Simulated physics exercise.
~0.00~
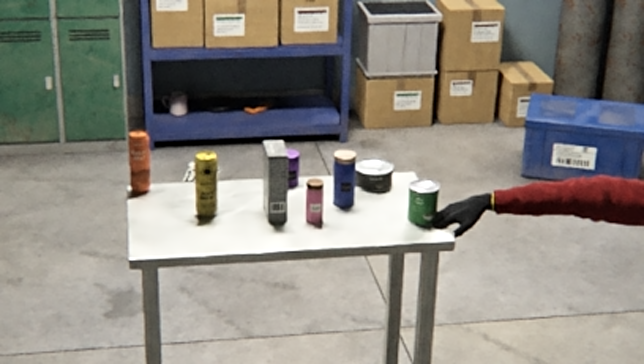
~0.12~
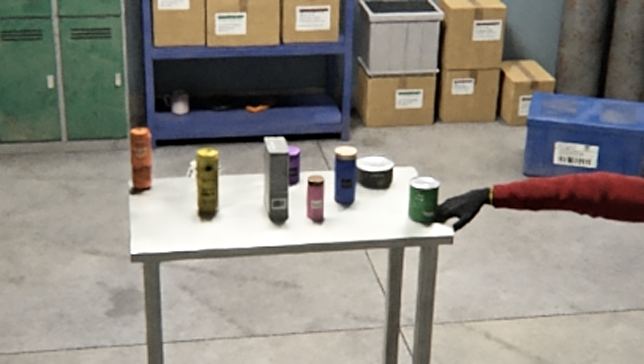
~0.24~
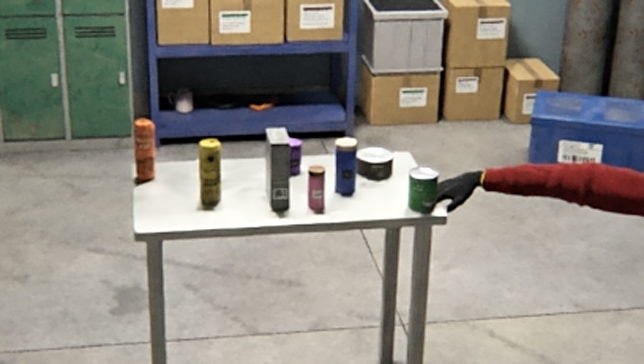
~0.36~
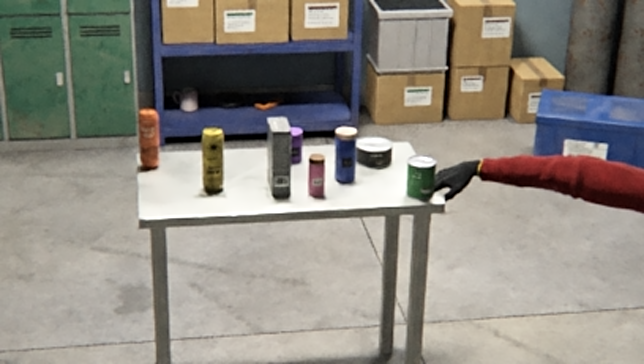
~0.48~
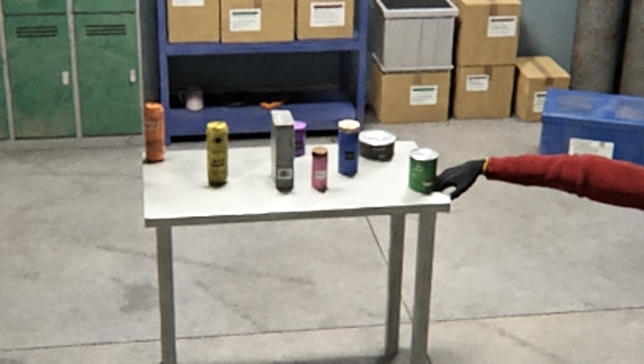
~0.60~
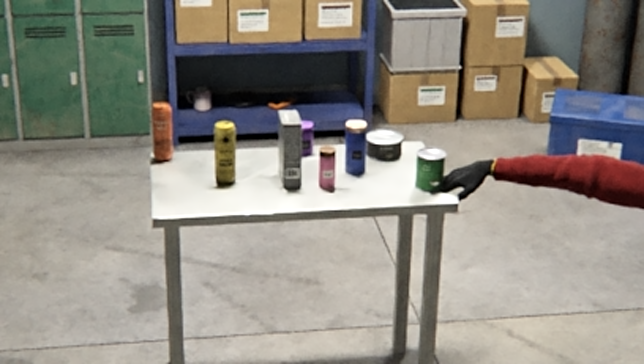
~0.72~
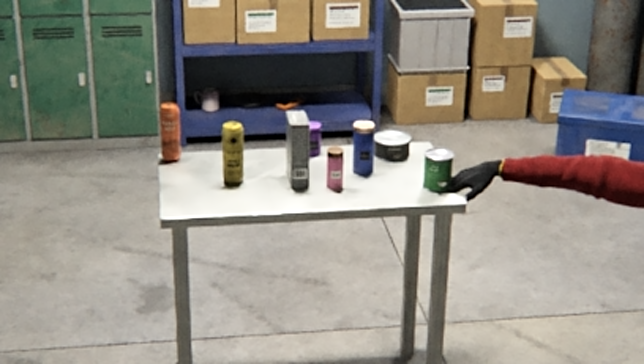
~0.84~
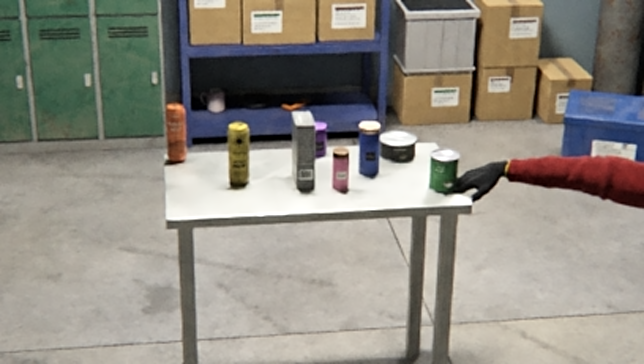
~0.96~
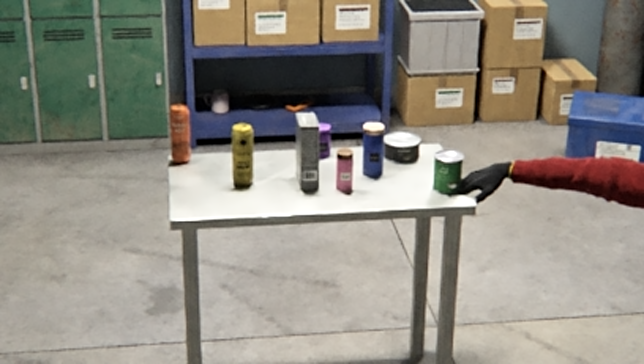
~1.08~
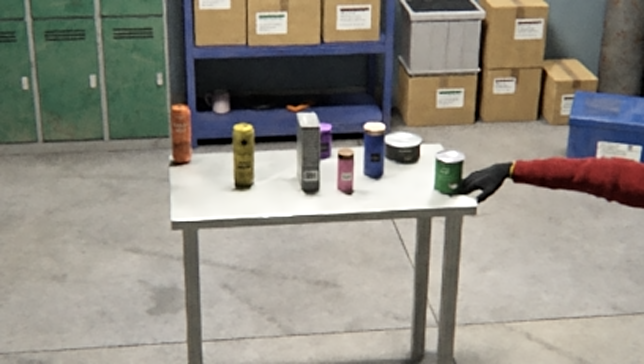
A gloved hand in a red sleeve, resting at the right edge of a small white table, nudged it slightly away, and the cans, jars and grey packet on top rode along with it, all still standing upright at the end.
